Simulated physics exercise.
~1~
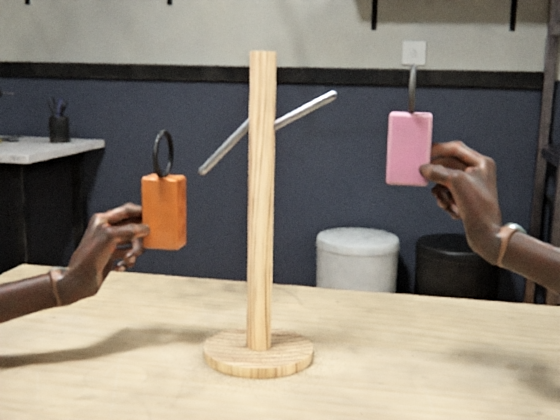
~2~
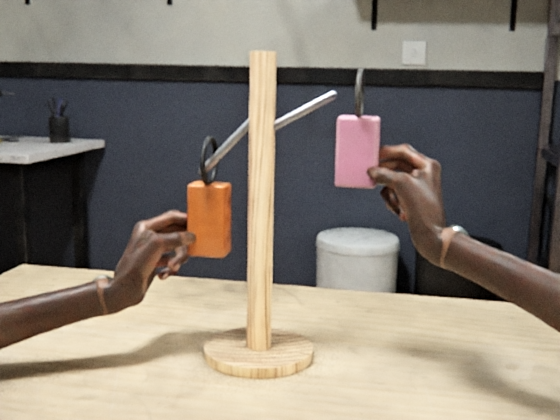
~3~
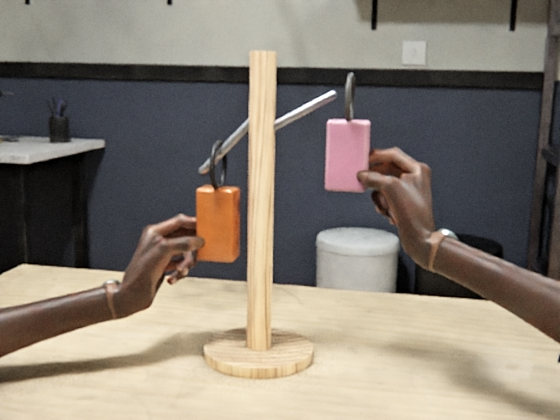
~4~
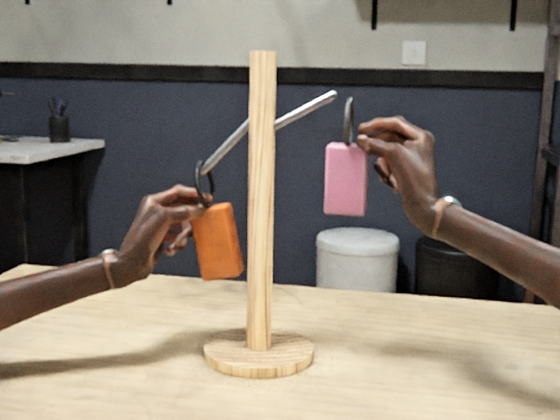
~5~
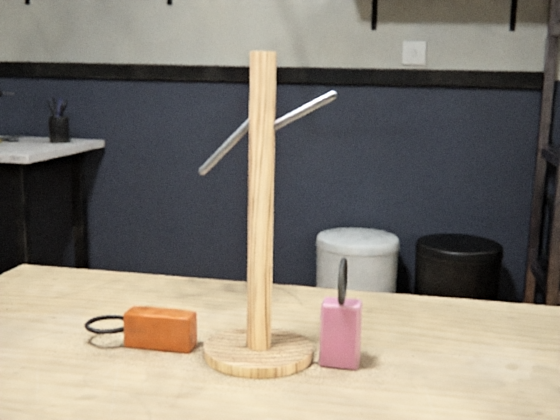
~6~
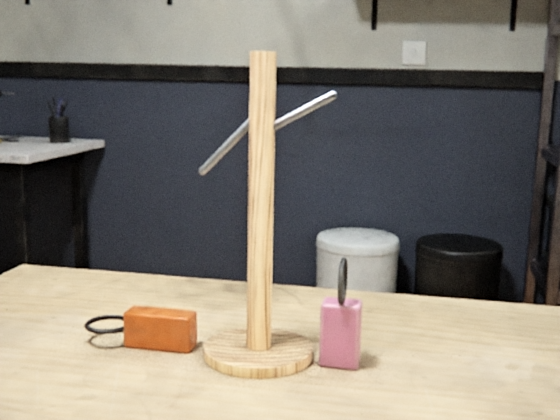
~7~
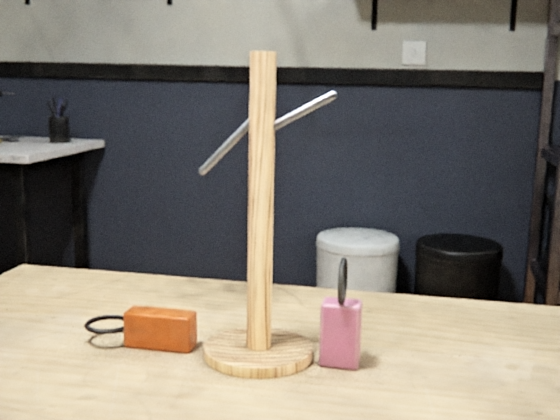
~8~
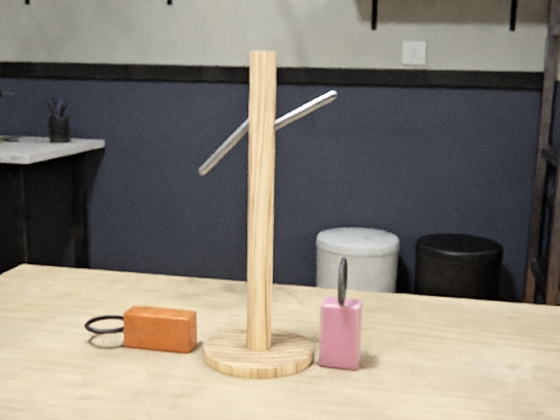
An orange block and a pink block, each with a dark ring on top, are held by two hands on either side of a wooden post with a slanted metal rod. The orange one moves right and the pink one moves left until their rings come up to the rod's two ends. The hands shift to the rings as both blocks sink a little and the orange one tilts. Then the hands are gone and both blocks have dropped to the table. The orange block lies on its side at left, the pink one stands upright at right, and neither moves again.
